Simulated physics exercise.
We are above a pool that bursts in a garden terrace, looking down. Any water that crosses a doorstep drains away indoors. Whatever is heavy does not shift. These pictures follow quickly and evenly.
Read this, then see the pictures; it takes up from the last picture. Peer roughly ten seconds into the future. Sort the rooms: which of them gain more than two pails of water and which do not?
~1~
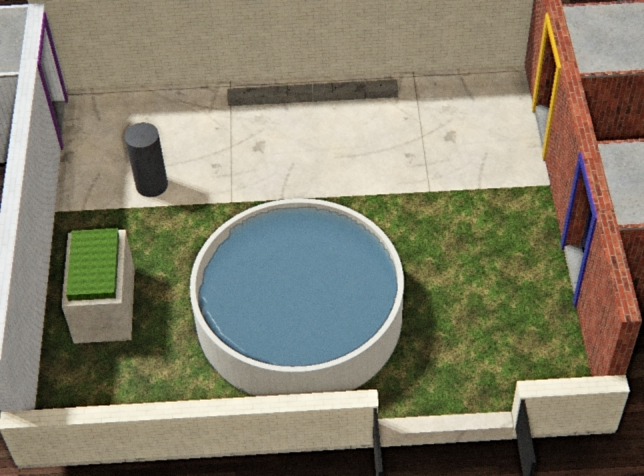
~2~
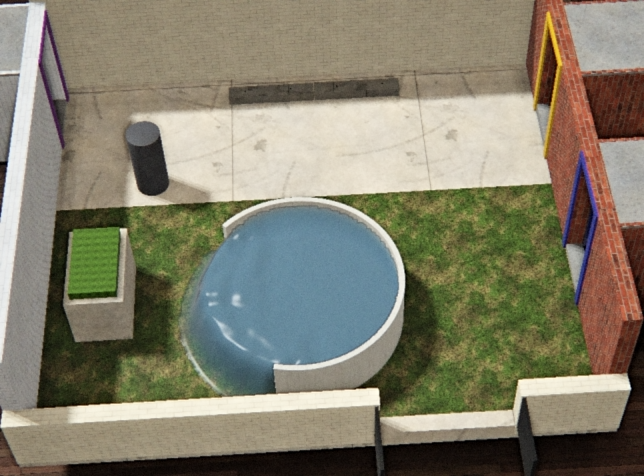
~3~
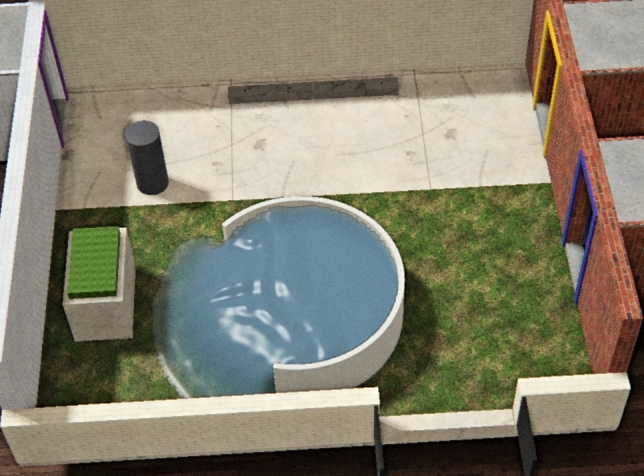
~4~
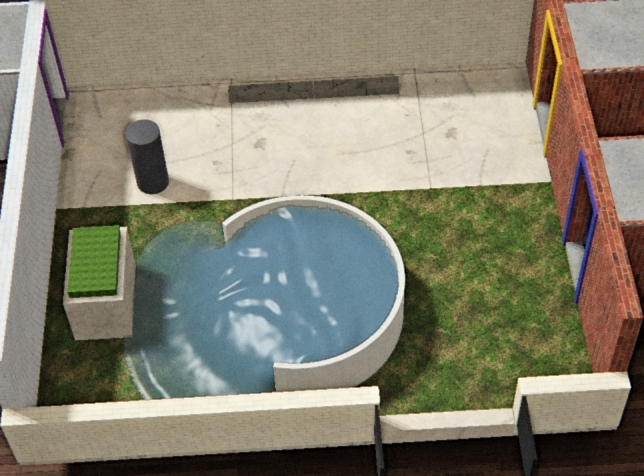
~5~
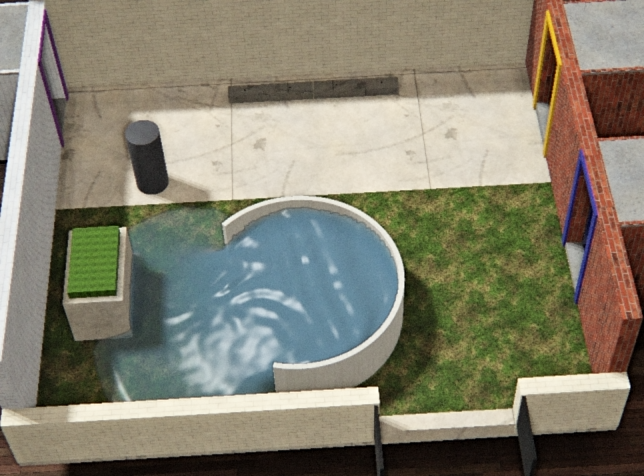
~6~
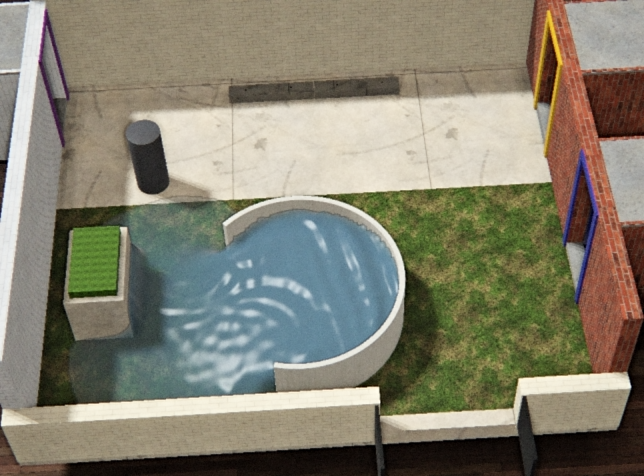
The blue door gains no more; the purple door gains more; the yellow door gains no more.
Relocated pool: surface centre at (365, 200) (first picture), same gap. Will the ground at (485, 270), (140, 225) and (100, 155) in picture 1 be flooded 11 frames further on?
Going through the three places: Out of reach, in the spill, in the spill.
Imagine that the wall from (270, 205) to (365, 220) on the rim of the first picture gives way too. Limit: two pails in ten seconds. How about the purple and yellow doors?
Taking them in turn, the purple door overshoots, then the yellow door overshoots.
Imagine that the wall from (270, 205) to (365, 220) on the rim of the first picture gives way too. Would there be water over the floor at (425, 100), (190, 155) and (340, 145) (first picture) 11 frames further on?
Going through them, the first would be submerged, the next submerged and the last submerged.
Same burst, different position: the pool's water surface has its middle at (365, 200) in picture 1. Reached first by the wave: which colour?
Purple-painted one.
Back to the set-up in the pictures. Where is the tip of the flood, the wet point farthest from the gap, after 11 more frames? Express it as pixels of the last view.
Close to (69, 93).
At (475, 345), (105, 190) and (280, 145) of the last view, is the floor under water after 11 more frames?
Same order as asked: Dry as before; drenched; dry as before.
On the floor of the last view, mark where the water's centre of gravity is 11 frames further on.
Roughly at (191, 323).
A moment on, water covers 25 % of the floor; the blue door not reached, the purple door not reached, the yellow door not reached.
Next, water covers 35 % of the floor; the blue door not reached, the purple door wet at the sill, nothing in, the yellow door not reached.
Then, water covers 55 % of the floor; the blue door not reached, the purple door under two buckets in, the yellow door not reached.
Later, water covers 85 % of the floor; the blue door not reached, the purple door far over two buckets in, the yellow door wet at the sill, nothing in.
In the end, water covers 100 % of the floor; the blue door wet at the sill, nothing in, the purple door far over two buckets in, the yellow door wet at the sill, nothing in.
